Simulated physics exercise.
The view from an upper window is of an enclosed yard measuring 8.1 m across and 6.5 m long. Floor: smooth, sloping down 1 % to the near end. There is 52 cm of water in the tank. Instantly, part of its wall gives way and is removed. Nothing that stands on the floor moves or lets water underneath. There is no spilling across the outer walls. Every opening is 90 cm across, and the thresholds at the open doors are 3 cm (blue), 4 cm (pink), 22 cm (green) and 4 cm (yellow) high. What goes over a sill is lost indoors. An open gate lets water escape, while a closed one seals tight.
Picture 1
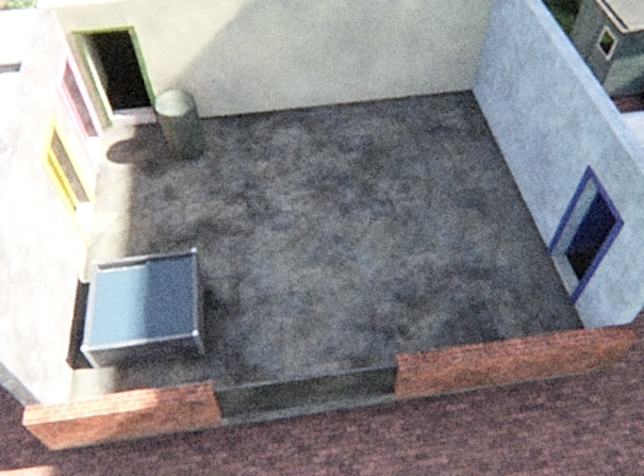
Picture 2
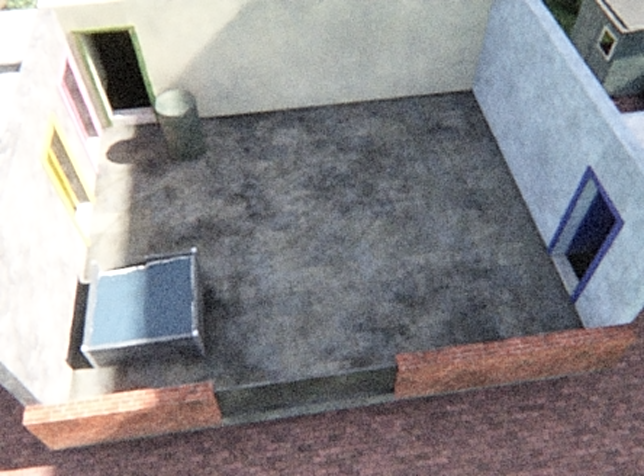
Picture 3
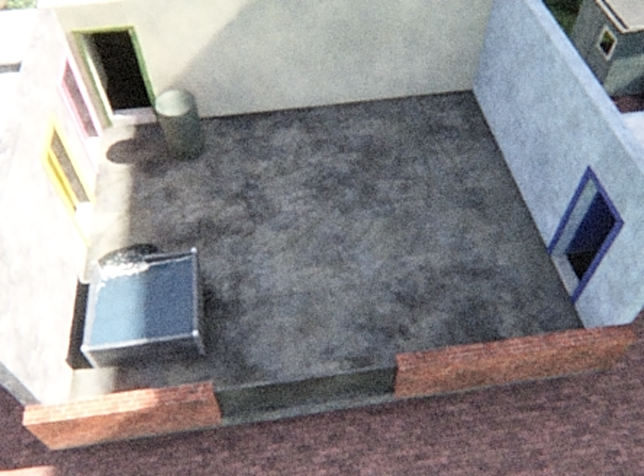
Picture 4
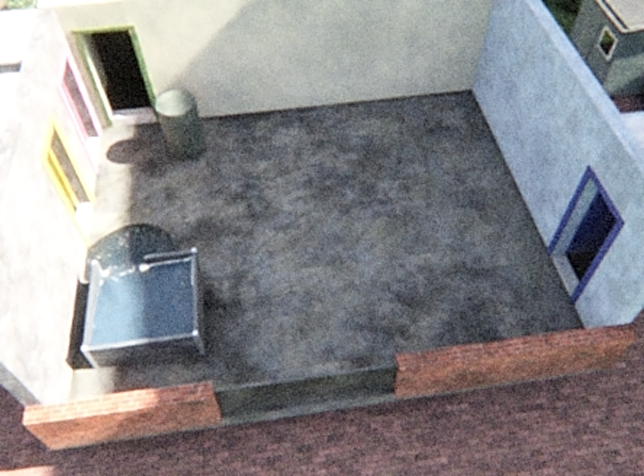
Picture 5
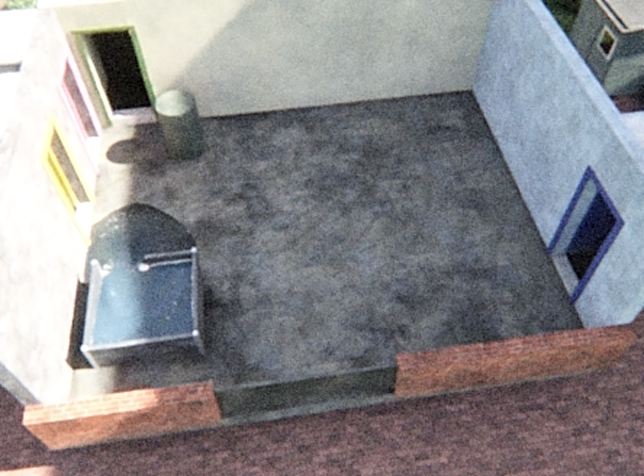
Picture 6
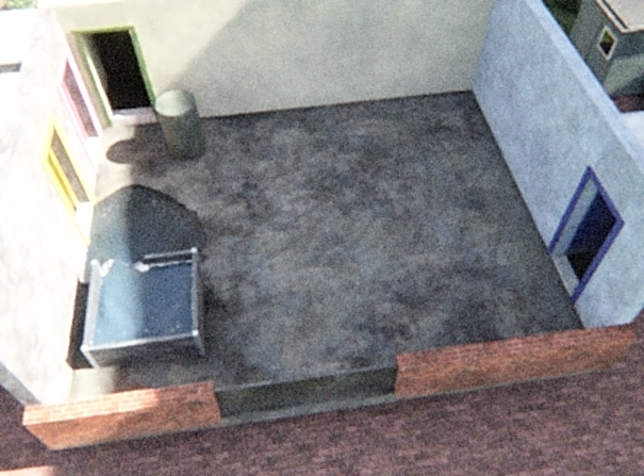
Water pouring from the far side of a blue-topped tank and spreading in a dark sheet across a grey walled yard.
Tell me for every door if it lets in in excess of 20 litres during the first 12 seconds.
In order: Blue door: Lags behind the figure; pink door: Outstrips the figure; green door: Lags behind the figure; yellow door: Outstrips the figure.
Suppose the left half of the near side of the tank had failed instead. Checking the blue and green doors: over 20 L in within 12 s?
Outcome at blue: Exceeded; outcome at green: Not exceeded.
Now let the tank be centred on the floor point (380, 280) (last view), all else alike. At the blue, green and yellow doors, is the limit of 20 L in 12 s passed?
Compared with that limit, blue falls short, green falls short and yellow falls short.
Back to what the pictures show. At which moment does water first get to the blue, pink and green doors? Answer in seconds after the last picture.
Blue: 9.0 s; pink: 0.5 s; green: 0.8 s.
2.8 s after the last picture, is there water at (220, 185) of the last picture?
Looks like it's submerged.
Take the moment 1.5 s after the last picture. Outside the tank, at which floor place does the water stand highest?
About (110, 131).
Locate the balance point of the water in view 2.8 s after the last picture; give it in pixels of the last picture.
I'd say somewhere around (157, 226).
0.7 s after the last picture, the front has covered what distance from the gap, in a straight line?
I'd say around 3.8 m from the gap.
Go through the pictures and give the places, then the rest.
The tank at (144, 300) is whole and still, 52 cm deep, in the first frame.
The front is at a hidden place, 0.5 m from the gap on the tank's far side; 0.1 m2 of floor is under water; 52 cm left at the back of the tank, in the second frame.
The front is at (149, 248), 0.7 m from the gap on the tank's far side; 0.6 m2 of floor is under water; 52 cm left at the back of the tank, in the third frame.
The front is at (146, 228), 1.2 m from the gap on the tank's far side; 1.3 m2 of floor is under water; 52 cm left at the back of the tank, in the fourth frame.
The front is at (124, 211), 1.6 m from the gap on the tank's far side; 2.2 m2 of floor is under water; 51 cm left at the back of the tank, in the fifth frame.
Water pours out on the tank's far side and has run 2.2 m, to (129, 189); typically 4 cm deep outside, 44 cm at the tank's back, in the sixth frame.
Then, 0.7 s after the last picture water covers 15 % of the floor and is deepest (26 cm) near (126, 276); blue door not reached, pink door 5 cm at the sill, 0 L in, green door not reached, yellow door 12 cm at the sill, 8 L in.
Then, 1.5 s after the last picture water covers 20 % of the floor and is deepest (26 cm) near (110, 131); blue door not reached, pink door 6 cm at the sill, 1 L in, green door 24 cm at the sill, 0 L in, yellow door 10 cm at the sill, 30 L in.
Then, 2.8 s after the last picture water covers 25 % of the floor and is deepest (17 cm) near (117, 148); blue door not reached, pink door 9 cm at the sill, 14 L in, green door 16 cm at the sill, 2 L in, yellow door 8 cm at the sill, 48 L in.
Then, 6.3 s after the last picture water covers 50 % of the floor and is deepest (9 cm) near (96, 182); blue door not reached, pink door 9 cm at the sill, 89 L in, green door 7 cm at the sill, 2 L in, yellow door 5 cm at the sill, 63 L in.
Then, 11.3 s after the last picture water covers 75 % of the floor and is deepest (4 cm) near (87, 256); blue door 2 cm at the sill, 0 L in, pink door 3 cm at the sill, 108 L in, green door 3 cm at the sill, 2 L in, yellow door 4 cm at the sill, 67 L in.
